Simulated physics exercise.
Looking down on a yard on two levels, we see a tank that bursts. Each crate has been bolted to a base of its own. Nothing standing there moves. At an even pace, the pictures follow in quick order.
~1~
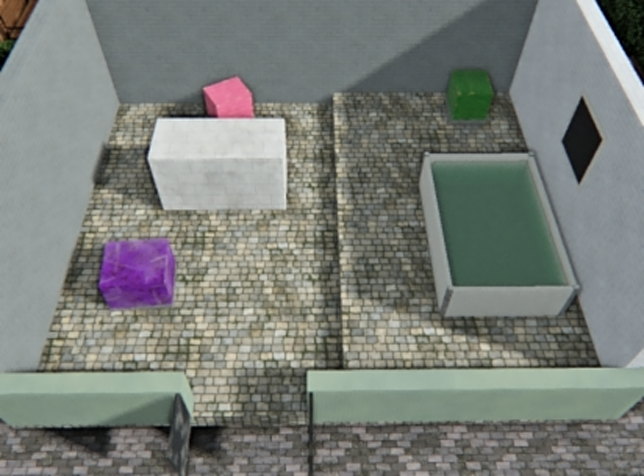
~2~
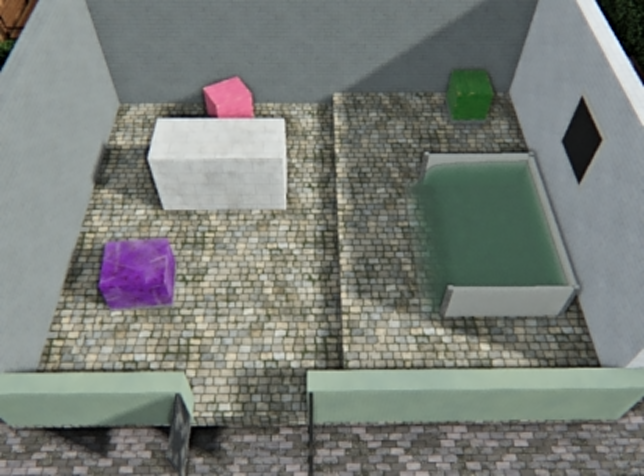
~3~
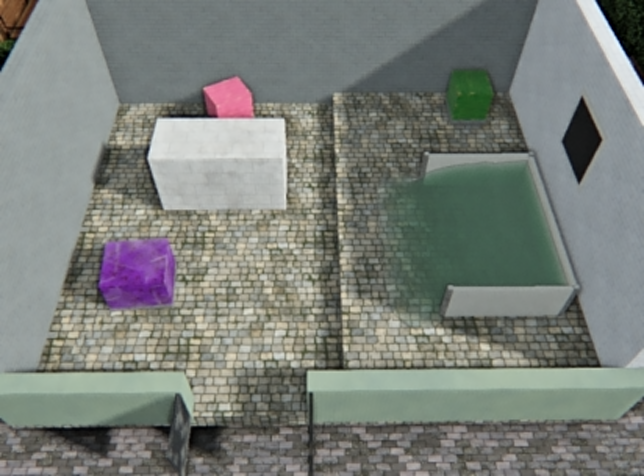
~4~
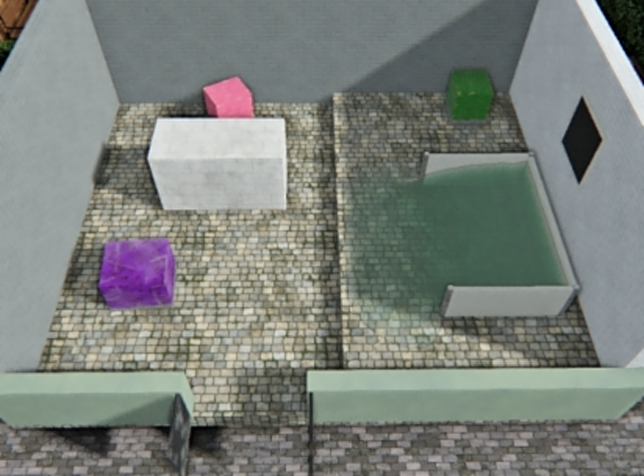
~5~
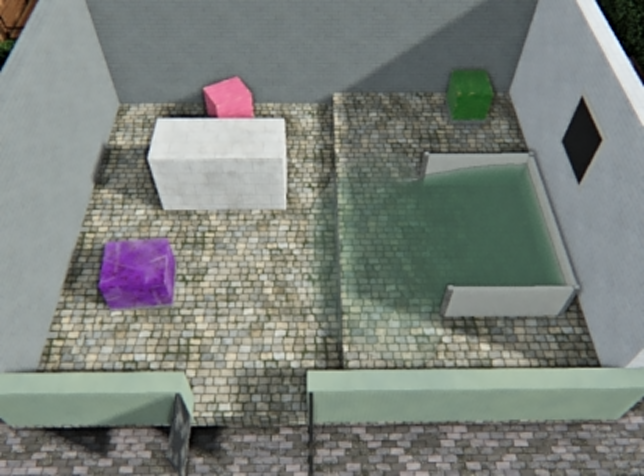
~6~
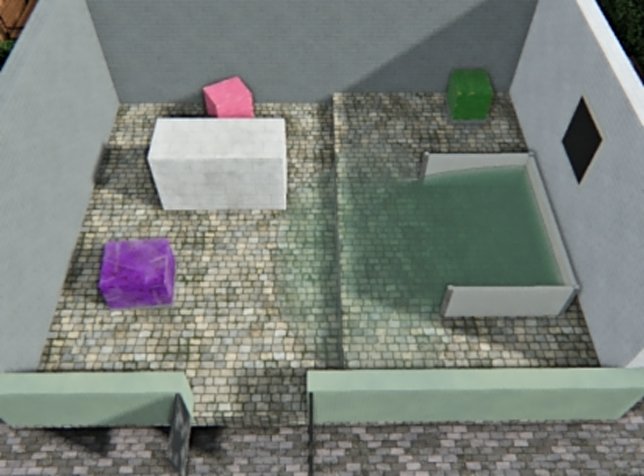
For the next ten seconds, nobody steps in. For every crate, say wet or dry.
Pink crate - dry; green crate - dry; purple crate - wet.
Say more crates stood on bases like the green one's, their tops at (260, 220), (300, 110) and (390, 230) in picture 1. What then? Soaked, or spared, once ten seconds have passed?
Going through them in order, the first is overtopped, the second is overtopped and the third is overtopped.
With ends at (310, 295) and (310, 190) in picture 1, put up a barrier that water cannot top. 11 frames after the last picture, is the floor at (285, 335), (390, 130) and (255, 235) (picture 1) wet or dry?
The first point comes out inundated, the next unwetted, the last unwetted.
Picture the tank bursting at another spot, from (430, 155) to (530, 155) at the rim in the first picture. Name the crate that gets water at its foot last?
Answer: The crate marked purple.
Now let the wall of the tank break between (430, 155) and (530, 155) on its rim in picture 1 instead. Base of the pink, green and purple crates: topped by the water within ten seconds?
Result: Pink is swamped; green is swamped; purple is swamped.
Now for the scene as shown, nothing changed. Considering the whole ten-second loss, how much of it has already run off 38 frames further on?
Estimate: Some 55 %.
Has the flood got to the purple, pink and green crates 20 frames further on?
Purple: Wet, pink: Wet, green: Dry.
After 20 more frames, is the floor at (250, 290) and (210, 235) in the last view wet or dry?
Result, in sequence: Waterlogged; waterlogged.
A moment on, water covers 40 % of the floor; the pink crate not reached, the green crate not reached, the purple crate water round its plinth.
Next, water covers 55 % of the floor; the pink crate water round its plinth, the green crate not reached, the purple crate water round its plinth.
Then, water covers 65 % of the floor; the pink crate water round its plinth, the green crate not reached, the purple crate water round its plinth.
Later, water covers 70 % of the floor; the pink crate water round its plinth, the green crate not reached, the purple crate water round its plinth.
In the end, water covers 65 % of the floor; the pink crate stayed above the water, the green crate stayed above the water, the purple crate was topped.
